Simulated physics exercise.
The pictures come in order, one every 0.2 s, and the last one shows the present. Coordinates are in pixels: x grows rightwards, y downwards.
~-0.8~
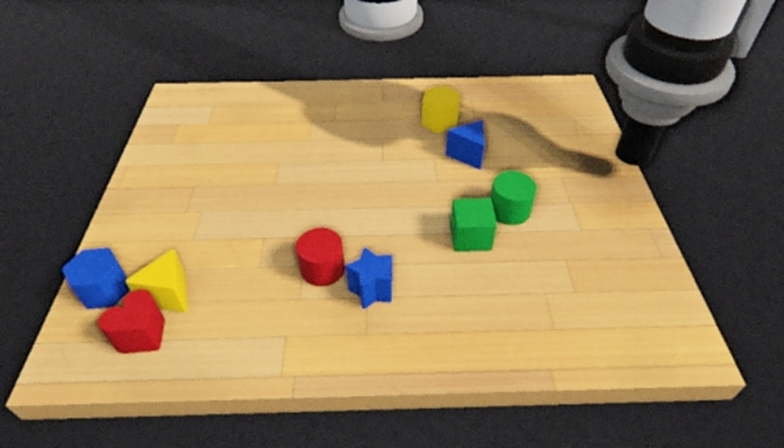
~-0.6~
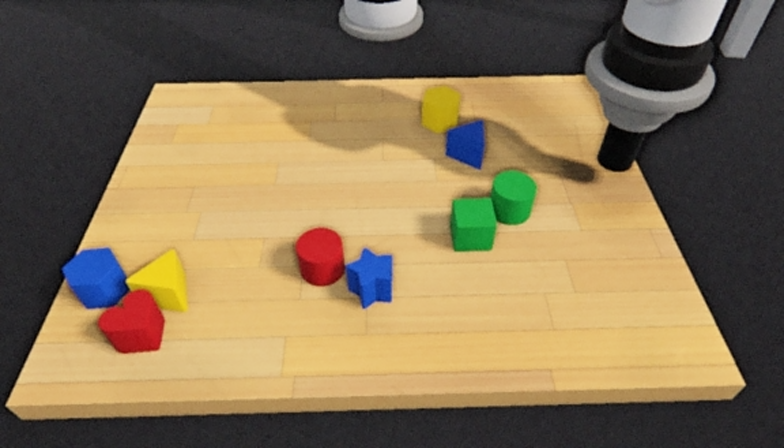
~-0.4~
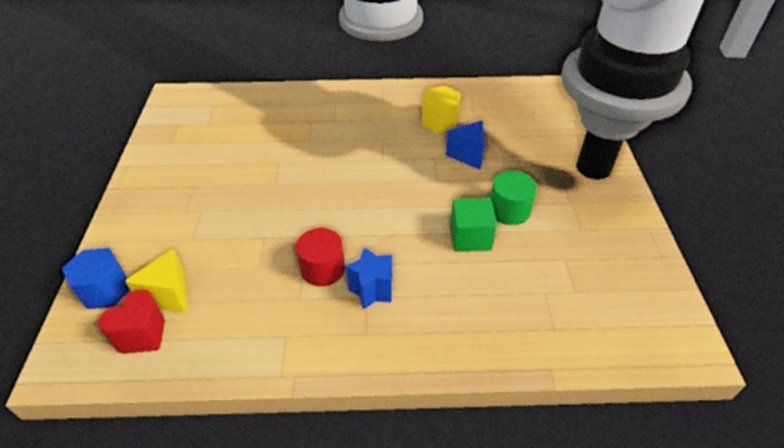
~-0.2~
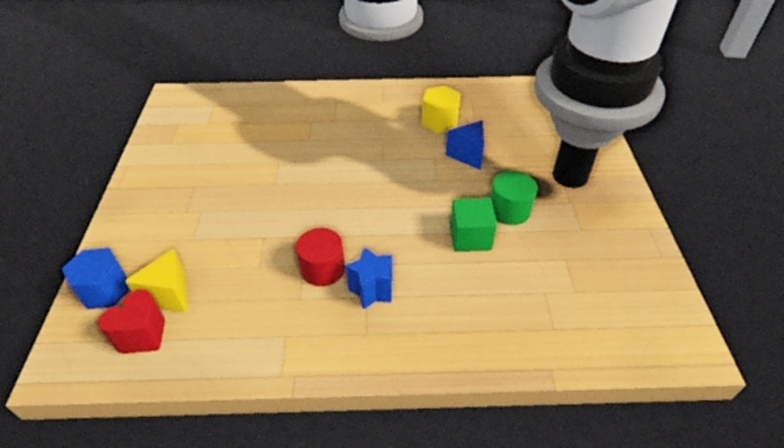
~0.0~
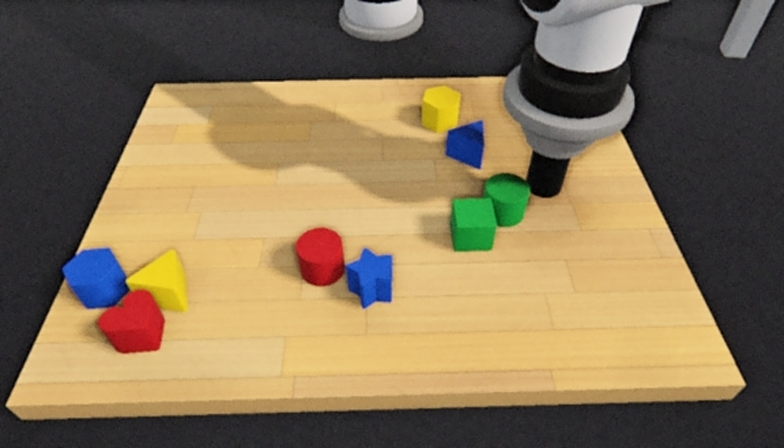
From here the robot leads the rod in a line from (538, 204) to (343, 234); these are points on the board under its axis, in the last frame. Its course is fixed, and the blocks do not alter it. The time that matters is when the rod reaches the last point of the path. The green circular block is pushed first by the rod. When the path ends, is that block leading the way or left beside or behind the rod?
Prediction: Still leading.
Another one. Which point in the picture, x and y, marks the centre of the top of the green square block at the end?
Located at (439, 223).
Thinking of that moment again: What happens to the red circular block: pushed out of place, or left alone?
That block is going to be left alone.
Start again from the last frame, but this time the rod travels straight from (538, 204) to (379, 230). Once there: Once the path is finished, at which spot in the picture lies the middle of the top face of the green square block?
The point I'd pick in the picture is (437, 225).
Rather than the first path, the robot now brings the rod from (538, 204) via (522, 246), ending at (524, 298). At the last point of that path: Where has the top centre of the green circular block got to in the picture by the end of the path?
In the picture, that point is around (491, 196).
What follows on the original path. One third of the way, rod (476, 196); green square block (440, 222), turned 95° anticlockwise; green circular block (437, 191).
Two thirds of the way, rod (408, 206); green square block (439, 224), turned 100° anticlockwise; green circular block (367, 196).
At the end, rod (341, 216); red circular block not moved; green square block (439, 223), turned 100° anticlockwise; green circular block (306, 194).
